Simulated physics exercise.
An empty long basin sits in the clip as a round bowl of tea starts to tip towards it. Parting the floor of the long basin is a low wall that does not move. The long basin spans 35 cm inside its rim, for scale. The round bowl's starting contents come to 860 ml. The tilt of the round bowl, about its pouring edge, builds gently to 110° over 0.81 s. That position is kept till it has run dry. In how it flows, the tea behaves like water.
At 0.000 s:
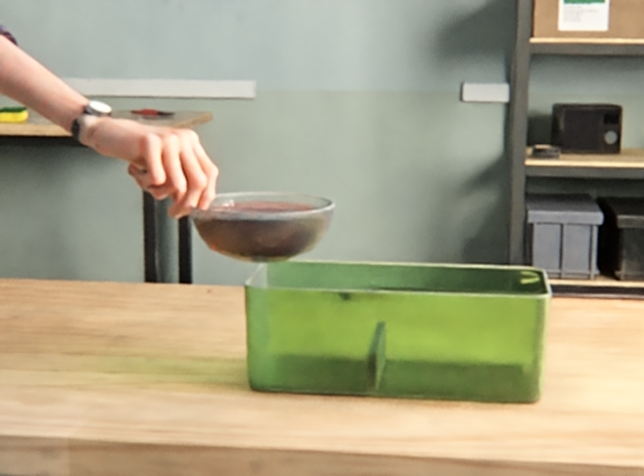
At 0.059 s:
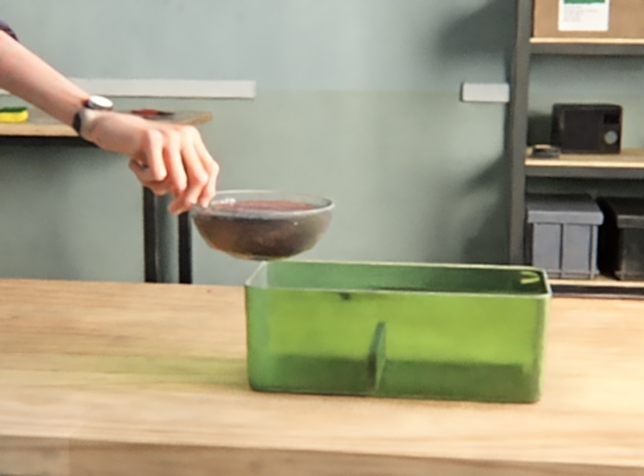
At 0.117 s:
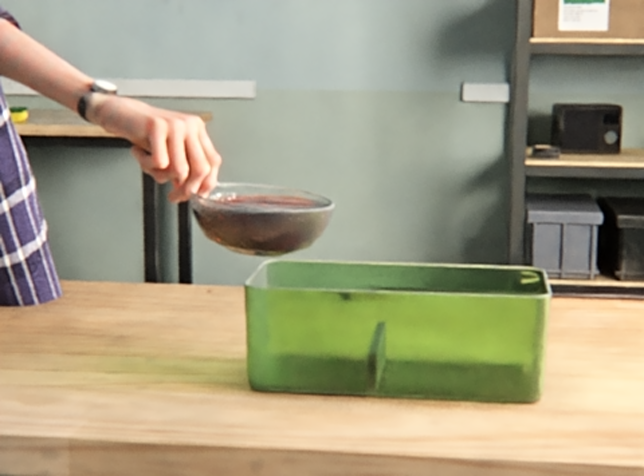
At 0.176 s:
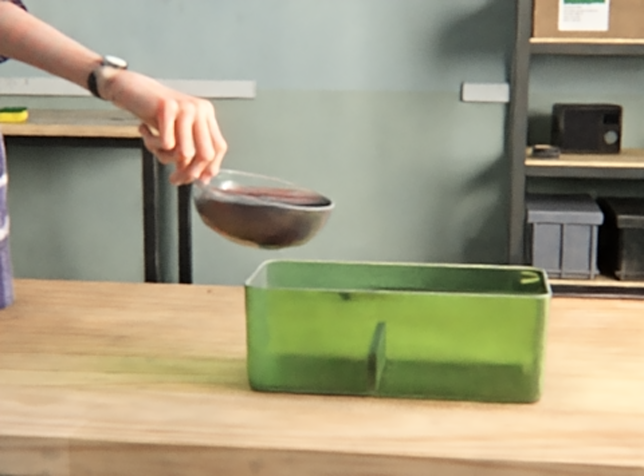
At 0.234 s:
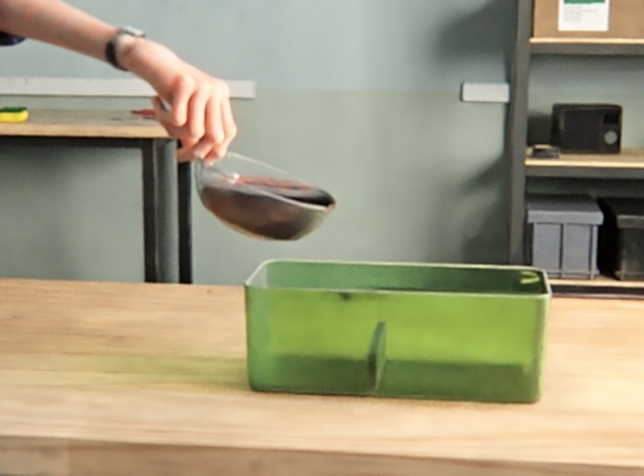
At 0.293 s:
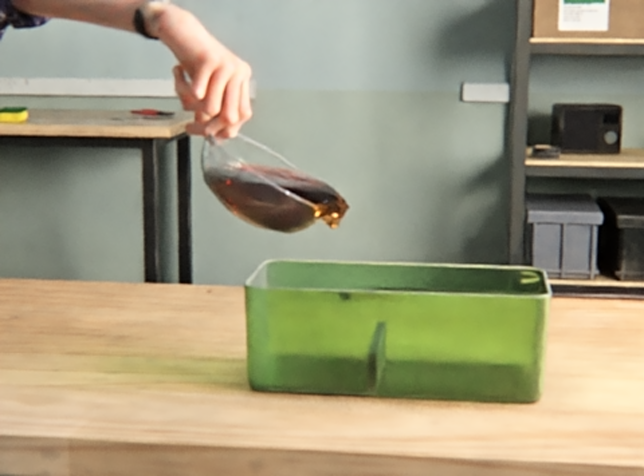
A hand tilted a clear round bowl of dark tea further and further to the right above a long green basin, until the tea began slipping over the bowl's right rim.
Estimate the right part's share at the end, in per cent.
Roughly 85 per cent is in the right part.
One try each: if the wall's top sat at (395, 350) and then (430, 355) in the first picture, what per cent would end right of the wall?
Result: 75 per cent, then 40 per cent.
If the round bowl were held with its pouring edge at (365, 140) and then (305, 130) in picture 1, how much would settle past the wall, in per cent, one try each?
Respectively about 85 and 80 percent.
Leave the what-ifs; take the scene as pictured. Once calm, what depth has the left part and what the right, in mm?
I'd expect close to 6 mm on the left and close to 26 mm on the right.
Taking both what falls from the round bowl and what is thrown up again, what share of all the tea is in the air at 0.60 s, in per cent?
It comes to roughly 48 per cent.
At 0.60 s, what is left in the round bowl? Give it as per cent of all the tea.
Roughly 10 percent.
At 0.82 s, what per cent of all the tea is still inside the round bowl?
Roughly 0 per cent.
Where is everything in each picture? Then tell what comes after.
In the first picture, it leans 0°; its right rim is at (332, 207); the tea meets the walls at (197, 210) and (330, 213); the long basin's rim runs from (255, 274) to (547, 284); the wall's top is at (377, 338).
In the second picture, it leans 1°; its right rim is at (332, 207); the tea meets the walls at (197, 208) and (330, 212).
In the third picture, it leans 6°; its right rim is at (332, 207); the tea meets the walls at (197, 202) and (330, 208).
In the fourth picture, it leans 12°; its right rim is at (332, 207); the tea meets the walls at (198, 193) and (332, 202).
In the fifth picture, it leans 21°; its right rim is at (331, 207); the tea meets the walls at (201, 180) and (332, 202); 4 per cent is over the edge.
In the sixth picture, it leans 32°; its right rim is at (331, 207); the tea meets the walls at (207, 166) and (318, 190); 10 per cent is over the edge.
By 0.60 s the tilt is 92° and 11 per cent is still to pour, 3 is left of the wall and 38 right of it.
By 0.82 s the tilt is 110° and 0 per cent is still to pour, 11 is left of the wall and 87 right of it.
By 1.06 s the tilt is 110° and 0 per cent is still to pour, 14 is left of the wall and 85 right of it.
By 1.31 s the tilt is 110° and 0 per cent is still to pour, 14 is left of the wall and 85 right of it.
At rest 14 per cent lies left of the wall, 85 right of it and 1 outside.
